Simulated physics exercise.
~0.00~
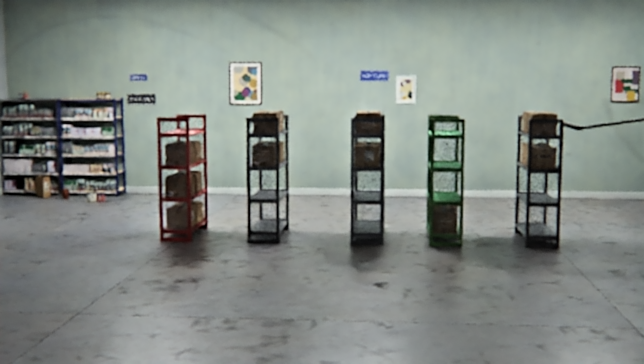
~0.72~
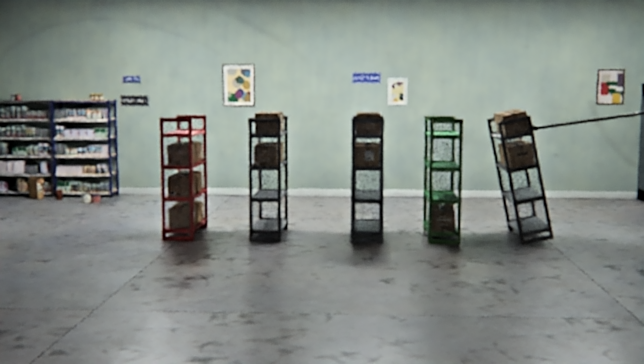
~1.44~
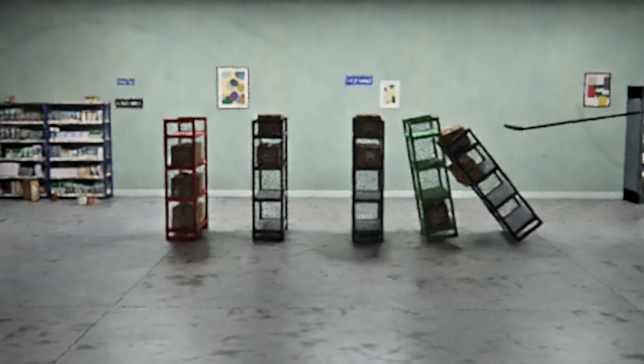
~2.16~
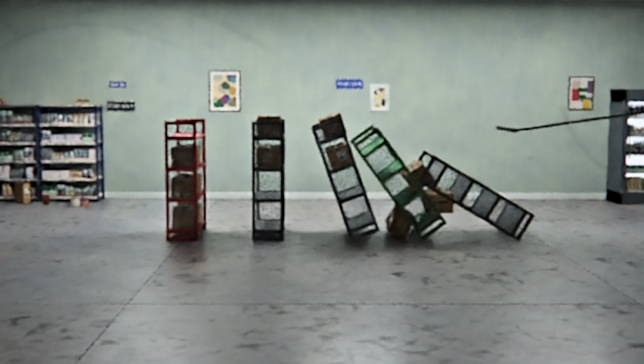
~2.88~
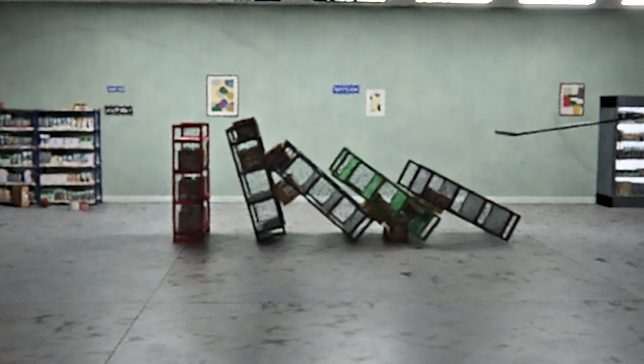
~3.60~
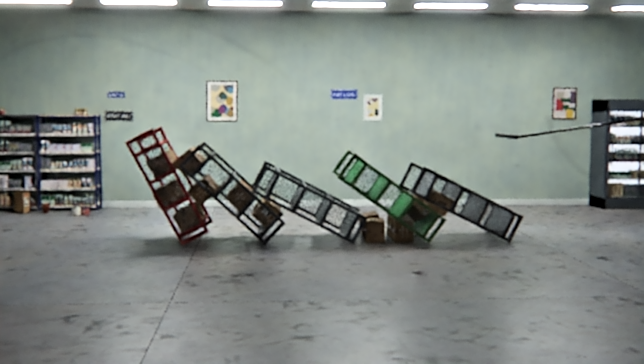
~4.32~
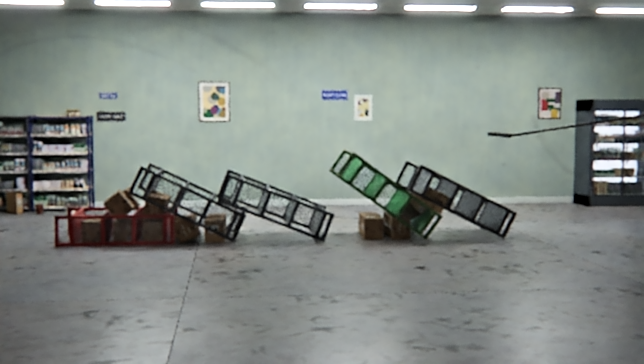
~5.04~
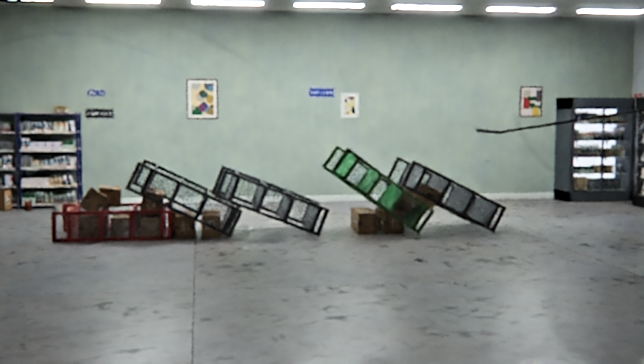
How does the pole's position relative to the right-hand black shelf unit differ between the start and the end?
At the start the pole's tip is up against the top of the standing right-hand black unit. By the end it reaches further left and hangs in the air above that unit, which has slumped over beneath it.
